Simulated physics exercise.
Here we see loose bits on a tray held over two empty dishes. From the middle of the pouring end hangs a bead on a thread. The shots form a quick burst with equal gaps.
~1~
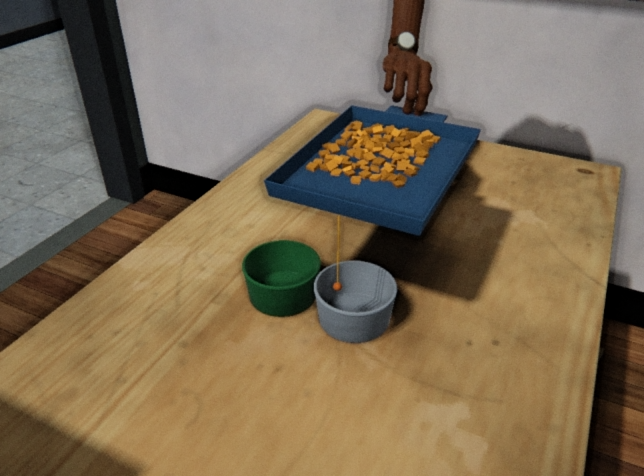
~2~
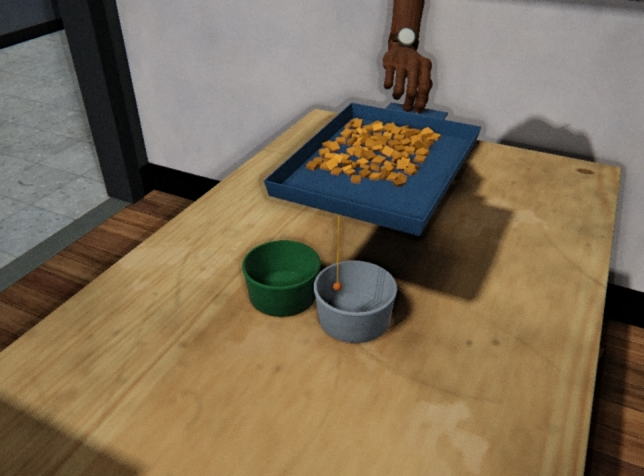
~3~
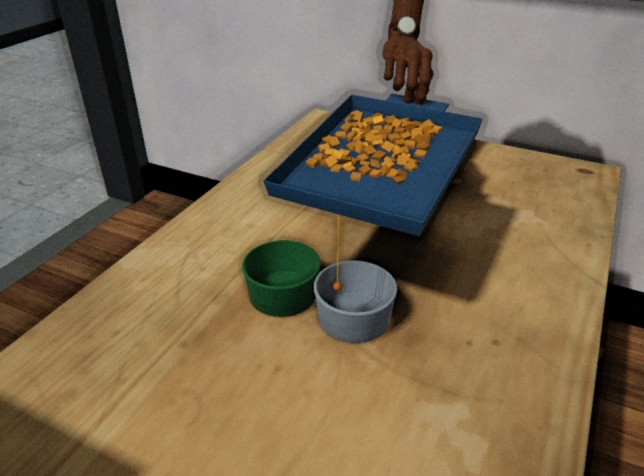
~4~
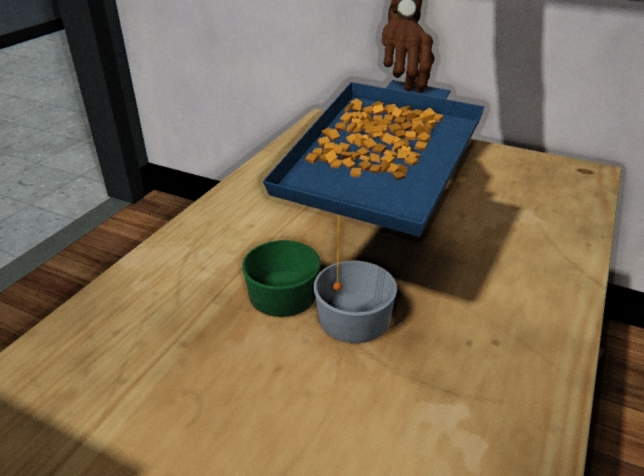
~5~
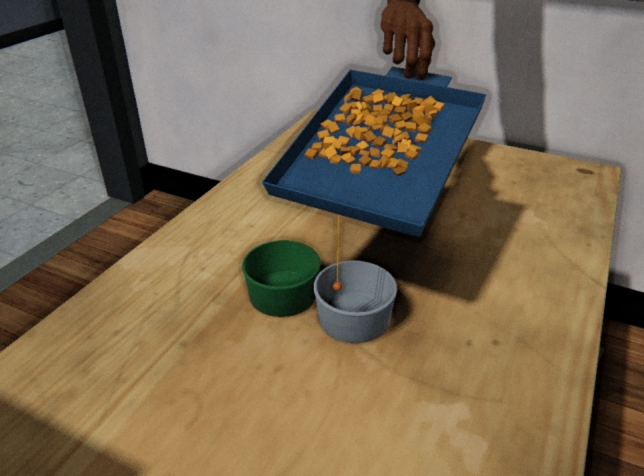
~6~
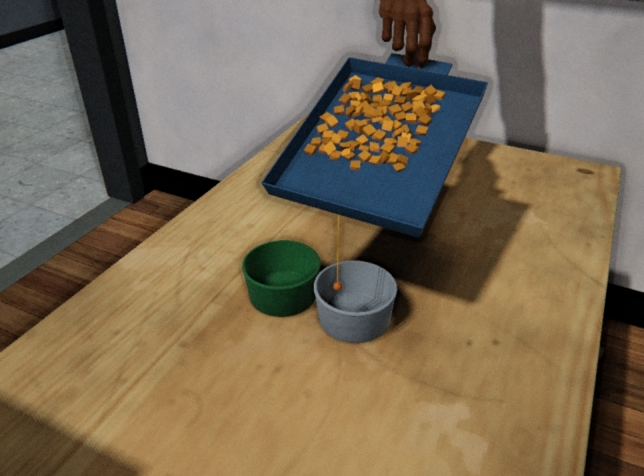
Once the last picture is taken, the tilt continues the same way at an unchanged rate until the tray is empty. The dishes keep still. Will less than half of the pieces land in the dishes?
Yes, only a minority lands there.
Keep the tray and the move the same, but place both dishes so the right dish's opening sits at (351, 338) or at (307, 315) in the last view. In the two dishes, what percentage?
In turn 90 and 60 in a hundred.
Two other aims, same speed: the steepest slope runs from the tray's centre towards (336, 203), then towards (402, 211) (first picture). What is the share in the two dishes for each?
First heading roughly 0 %, second roughly 0 %.
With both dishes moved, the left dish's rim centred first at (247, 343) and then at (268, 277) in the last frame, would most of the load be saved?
First try: Lower than half; second try: Lower than half.
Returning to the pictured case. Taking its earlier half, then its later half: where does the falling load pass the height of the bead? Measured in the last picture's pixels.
Near (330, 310) and later near (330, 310).
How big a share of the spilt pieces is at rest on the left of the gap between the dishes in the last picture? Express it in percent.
Close to 50 per cent.
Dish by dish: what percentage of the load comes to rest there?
Result - left dish: 0 %; right dish: 0 %.
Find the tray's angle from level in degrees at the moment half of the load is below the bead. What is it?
Angle: Close to 115°.
Shortly afterwards, tray tipped steeply; all but a few on the tray; only a few in the air.
Next, tray tipped right over; the bulk on the tray; near a quarter outside both.
Some moments later, tray tipped past a quarter turn; the whole lot outside both.
In the end, tray tipped past a quarter turn; none at all in the right dish; none at all in the left dish; the whole lot outside both.
